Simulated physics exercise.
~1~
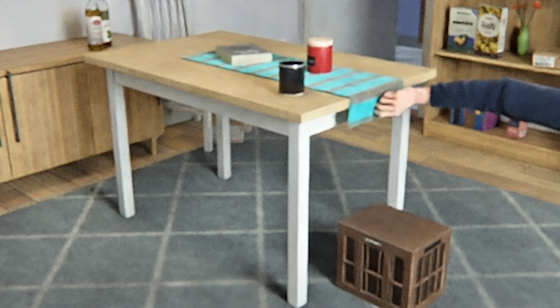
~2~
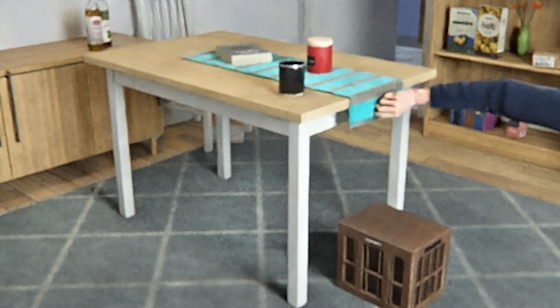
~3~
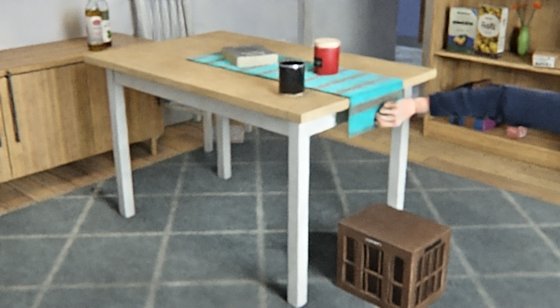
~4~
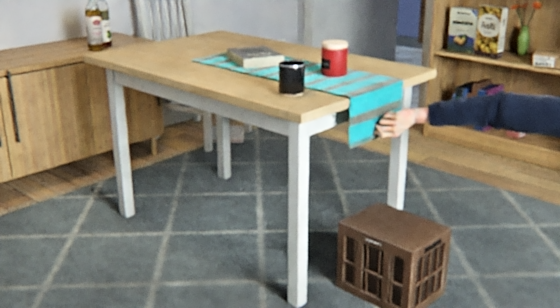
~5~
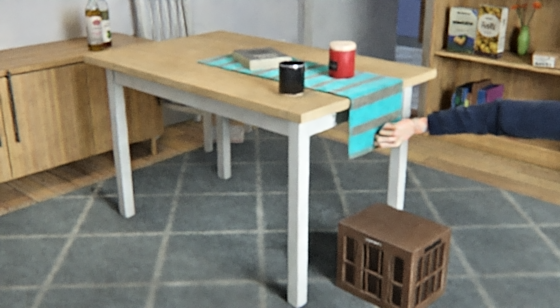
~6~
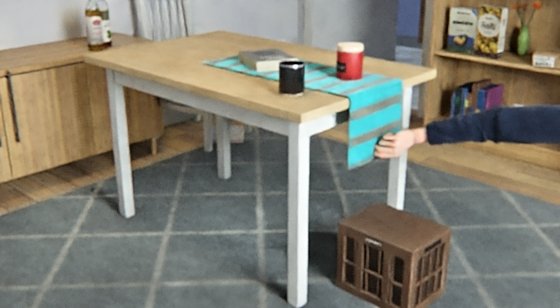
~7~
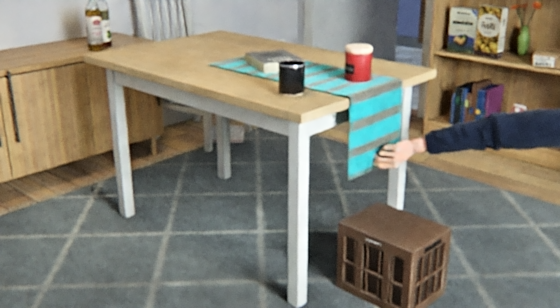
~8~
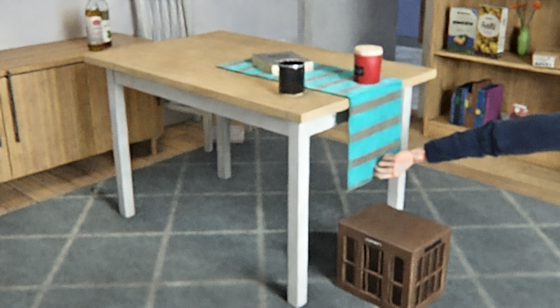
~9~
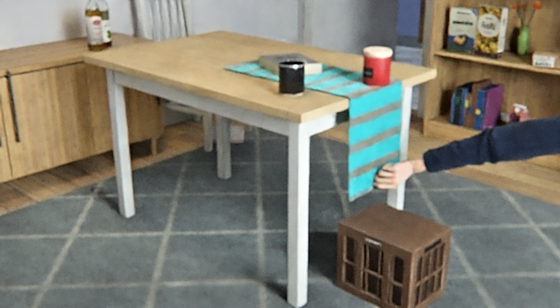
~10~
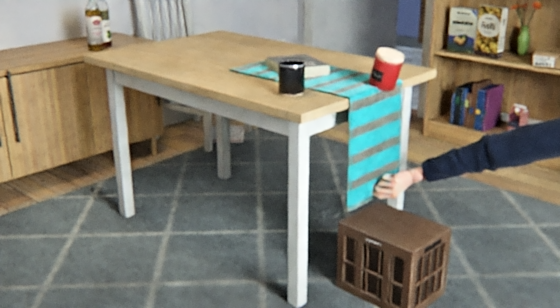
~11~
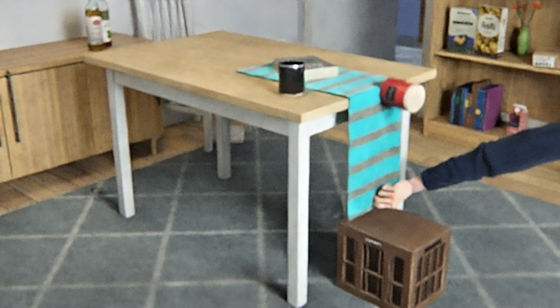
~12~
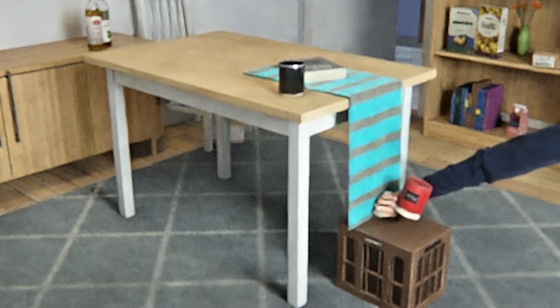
A hand pulled a striped turquoise scarf down off the end of a table, drawing a red jar and a grey book along until the jar tipped over the edge and dropped upside down by the brown crate, while the black mug stayed put.
